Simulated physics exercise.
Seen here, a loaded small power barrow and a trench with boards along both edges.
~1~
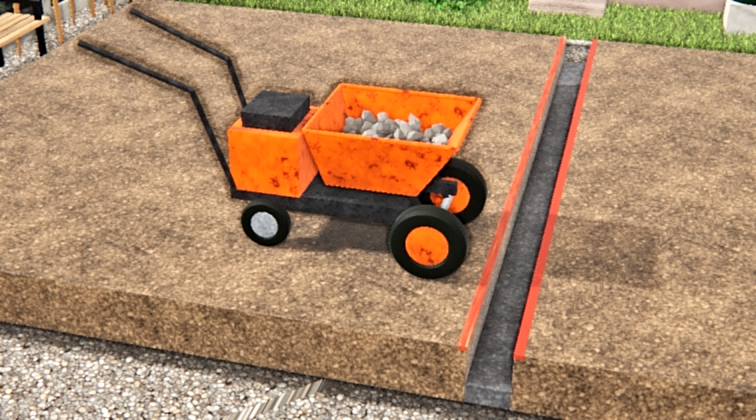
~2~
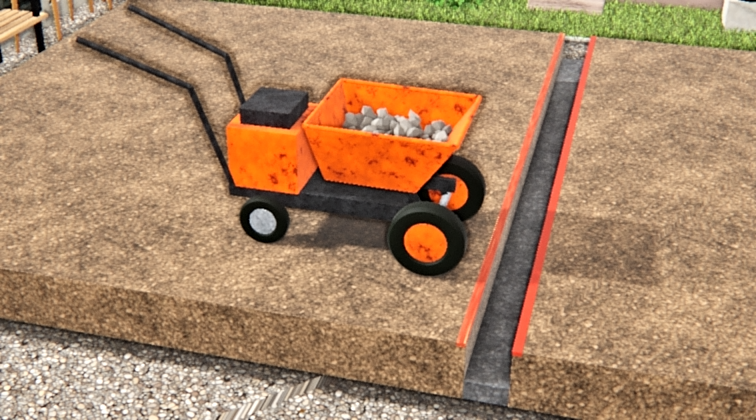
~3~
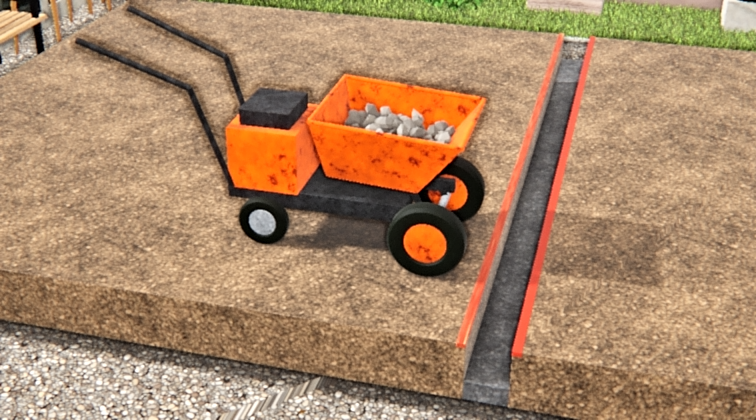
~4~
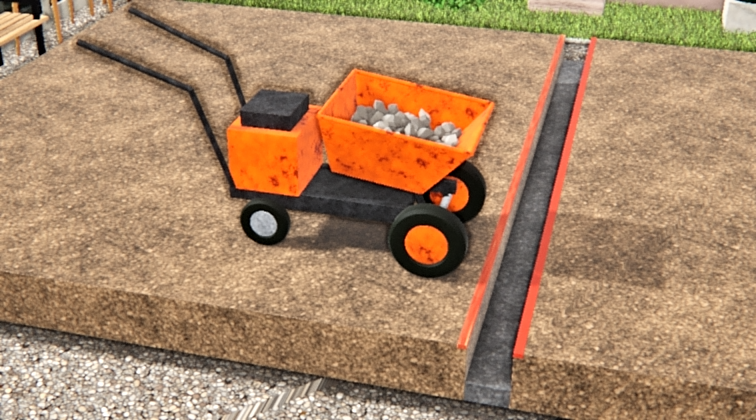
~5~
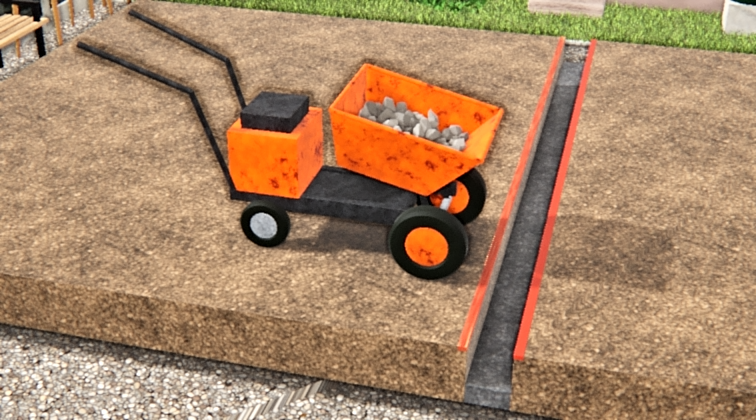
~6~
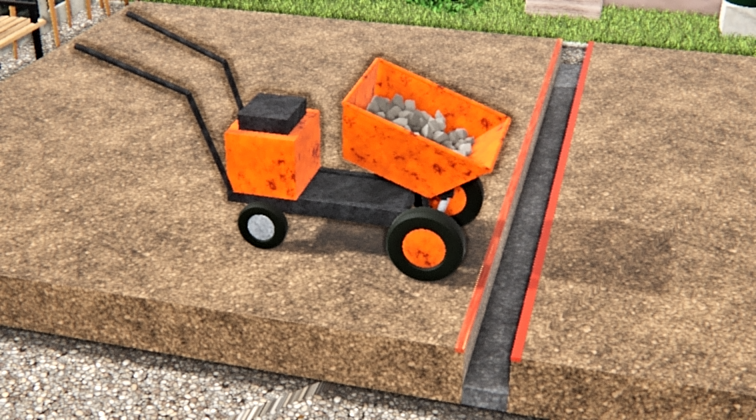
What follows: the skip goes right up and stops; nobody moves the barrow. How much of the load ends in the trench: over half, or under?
The trench takes under half.
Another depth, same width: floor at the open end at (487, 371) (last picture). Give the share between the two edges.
About 0 per cent.
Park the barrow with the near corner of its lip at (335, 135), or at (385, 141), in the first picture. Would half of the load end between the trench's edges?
The first try: Below a half. The second: Most of it.
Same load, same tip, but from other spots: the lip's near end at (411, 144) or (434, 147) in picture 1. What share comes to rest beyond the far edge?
First some 20, then 60 per cent.
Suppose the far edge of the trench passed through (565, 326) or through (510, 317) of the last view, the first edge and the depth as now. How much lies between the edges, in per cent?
The first gives 60 %, the second 0 %.
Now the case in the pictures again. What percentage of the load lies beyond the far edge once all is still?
Some 85 per cent.
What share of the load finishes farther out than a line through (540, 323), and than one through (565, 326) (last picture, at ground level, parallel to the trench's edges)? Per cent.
About 70 and 50 per cent.
Soon after the last picture, skip tipped steeply; all in the skip.
A little later, skip tipped right over; most in the skip; about a quarter beyond it; a stray few falling.
Later still, skip tipped right over; about a quarter in the skip; most beyond it.
By the end, skip tipped right over; a small part in the skip; a stray few in or heaped over the trench; most beyond it.
